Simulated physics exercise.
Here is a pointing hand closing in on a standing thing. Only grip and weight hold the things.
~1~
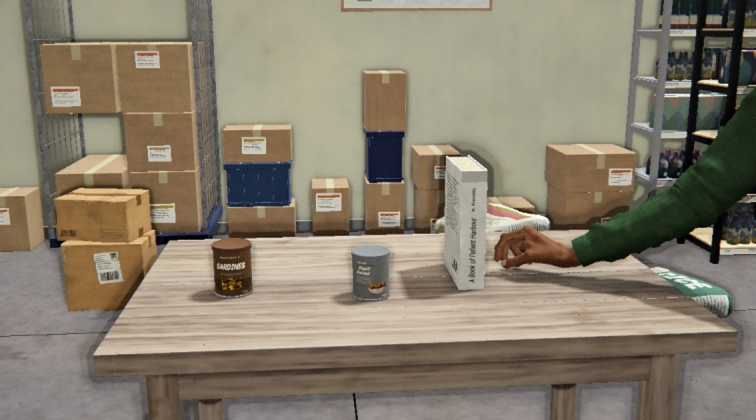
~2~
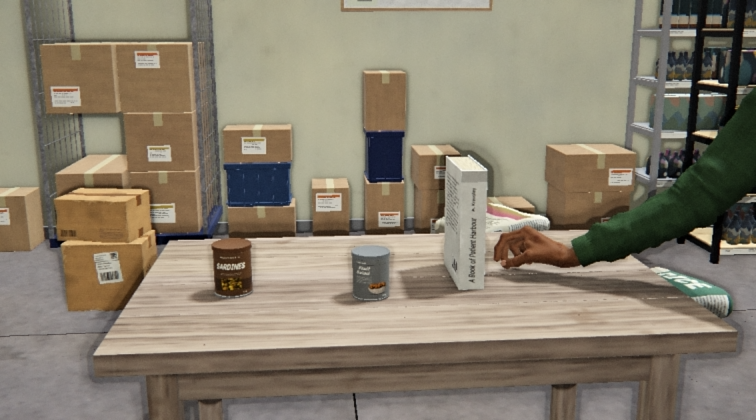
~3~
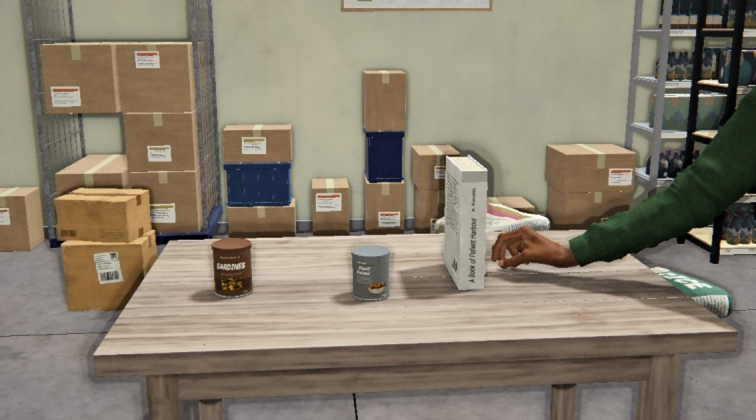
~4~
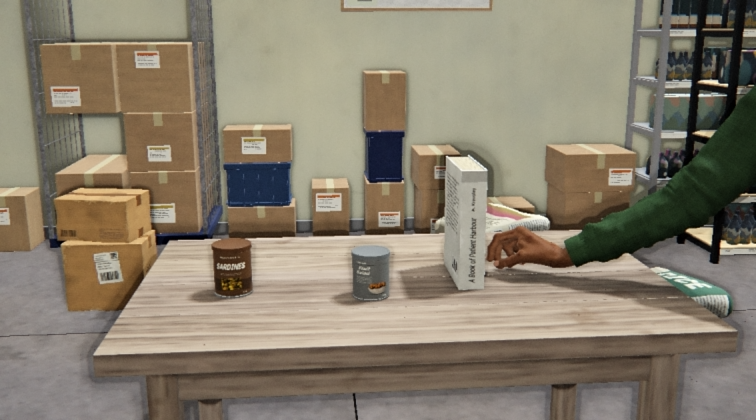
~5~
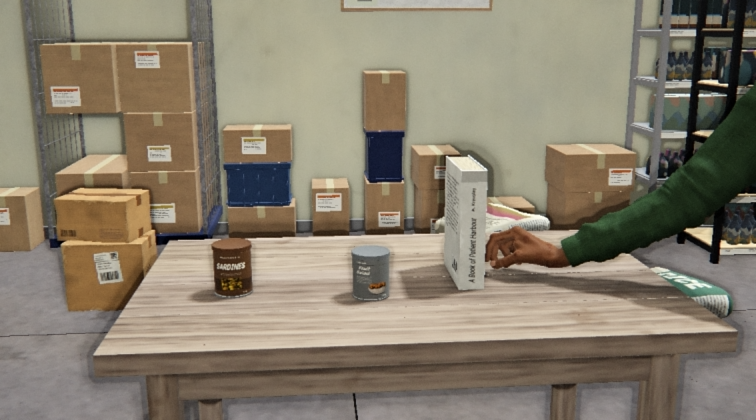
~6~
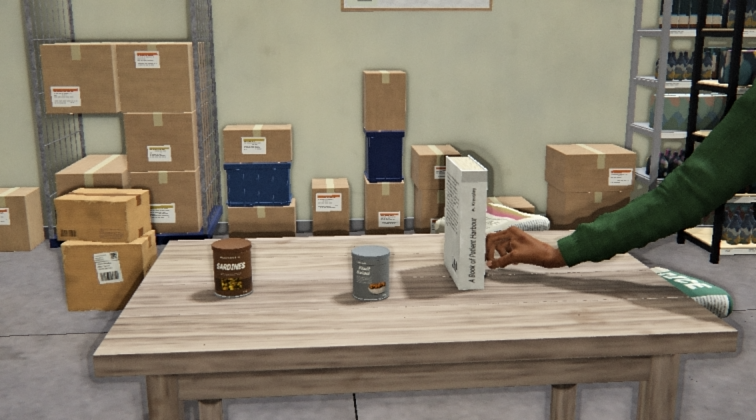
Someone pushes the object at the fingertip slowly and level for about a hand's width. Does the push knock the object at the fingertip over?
No, it stays up.
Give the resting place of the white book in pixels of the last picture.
Around (403, 222).
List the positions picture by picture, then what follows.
In the first picture, white book (464, 220).
In the second picture, white book (464, 220).
In the third picture, white book (464, 220).
In the fourth picture, white book (464, 220).
In the fifth picture, white book (464, 220).
In the sixth picture, white book (464, 220).
Then, 0.40 s past the last view, white book displaced a little near (454, 220).
Then, 0.80 s past the last view, white book displaced a little near (436, 221).
Then, 1.10 s past the last view, white book displaced a little near (422, 221).
Then, 1.50 s past the last view, white book displaced about its own width near (404, 222).
Finally, moved from the start, white book. Final places as the last picture's camera would see them, white book near (403, 222).
